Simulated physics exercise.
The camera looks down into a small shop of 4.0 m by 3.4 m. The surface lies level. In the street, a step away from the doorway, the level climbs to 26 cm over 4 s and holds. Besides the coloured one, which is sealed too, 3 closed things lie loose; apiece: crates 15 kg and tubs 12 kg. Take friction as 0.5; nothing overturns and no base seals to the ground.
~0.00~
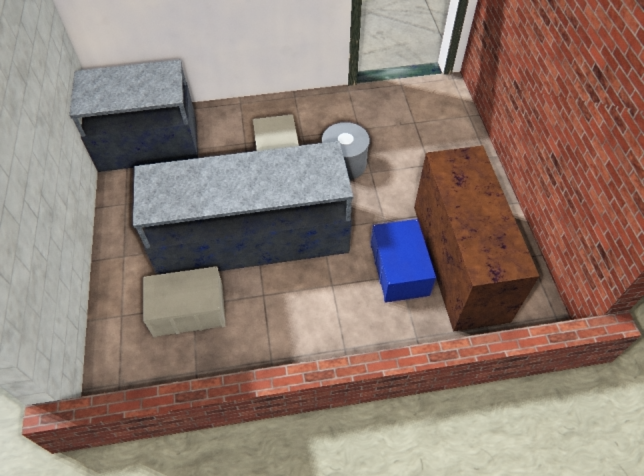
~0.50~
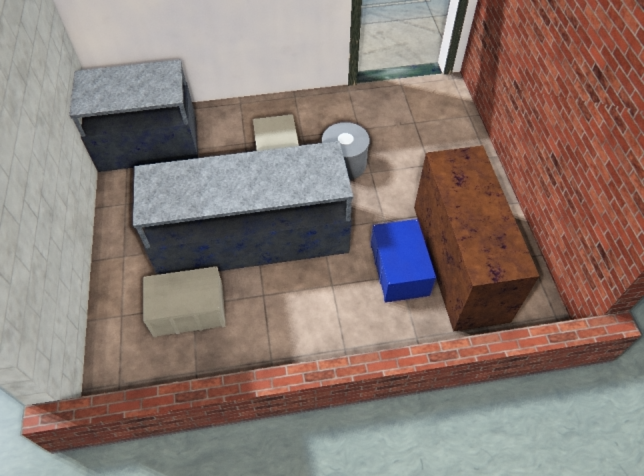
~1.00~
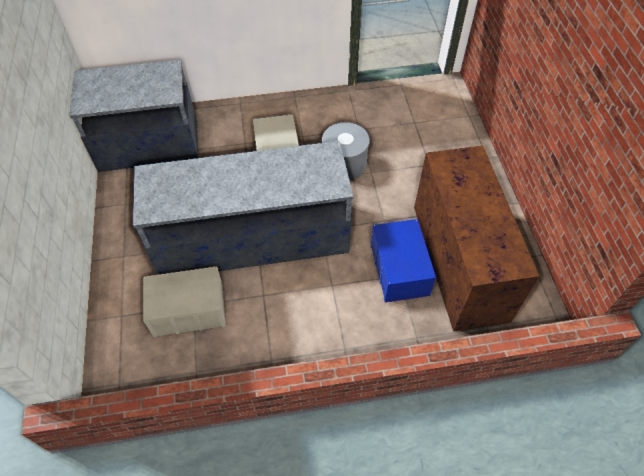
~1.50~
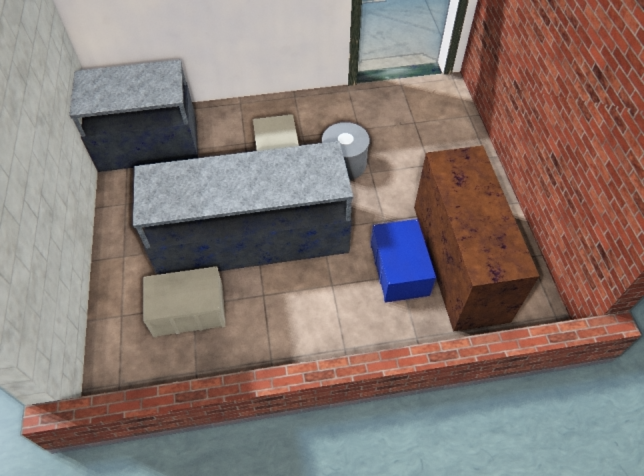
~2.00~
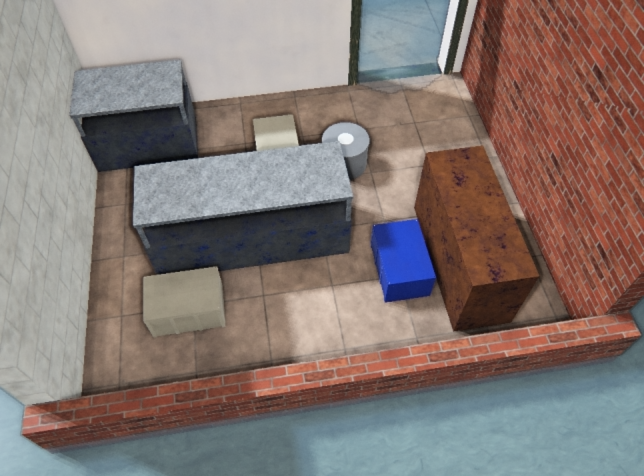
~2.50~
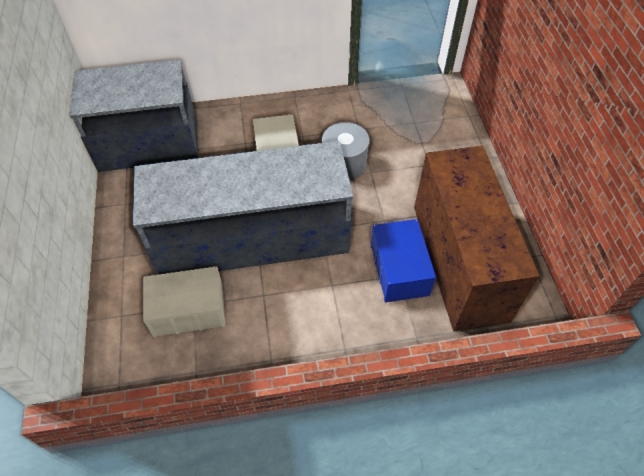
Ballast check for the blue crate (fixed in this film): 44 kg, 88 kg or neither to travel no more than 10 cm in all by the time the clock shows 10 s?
For it, the smaller load will do.
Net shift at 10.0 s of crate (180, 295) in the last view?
In that order: 30 cm.
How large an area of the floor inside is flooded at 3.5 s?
Some 3.0 m2.
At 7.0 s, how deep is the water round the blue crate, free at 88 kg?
Roughly 10 cm.
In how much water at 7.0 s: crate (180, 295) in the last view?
Roughly 3 cm.
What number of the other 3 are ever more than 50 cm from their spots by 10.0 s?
2 of them.
After 3.5 s the blue crate would be 0 cm from its start with 44 kg and 0 cm from its start with 88 kg; 0 cm of water round it then.
After 4.5 s the blue crate would be 0 cm from its start with 44 kg and 0 cm from its start with 88 kg; 5 cm of water round it then.
After 7.0 s the blue crate would be 0 cm from its start with 44 kg and 0 cm from its start with 88 kg; 10 cm of water round it then.
After 10.0 s the blue crate would be 0 cm from its start with 44 kg and 0 cm from its start with 88 kg; 12 cm of water round it then.
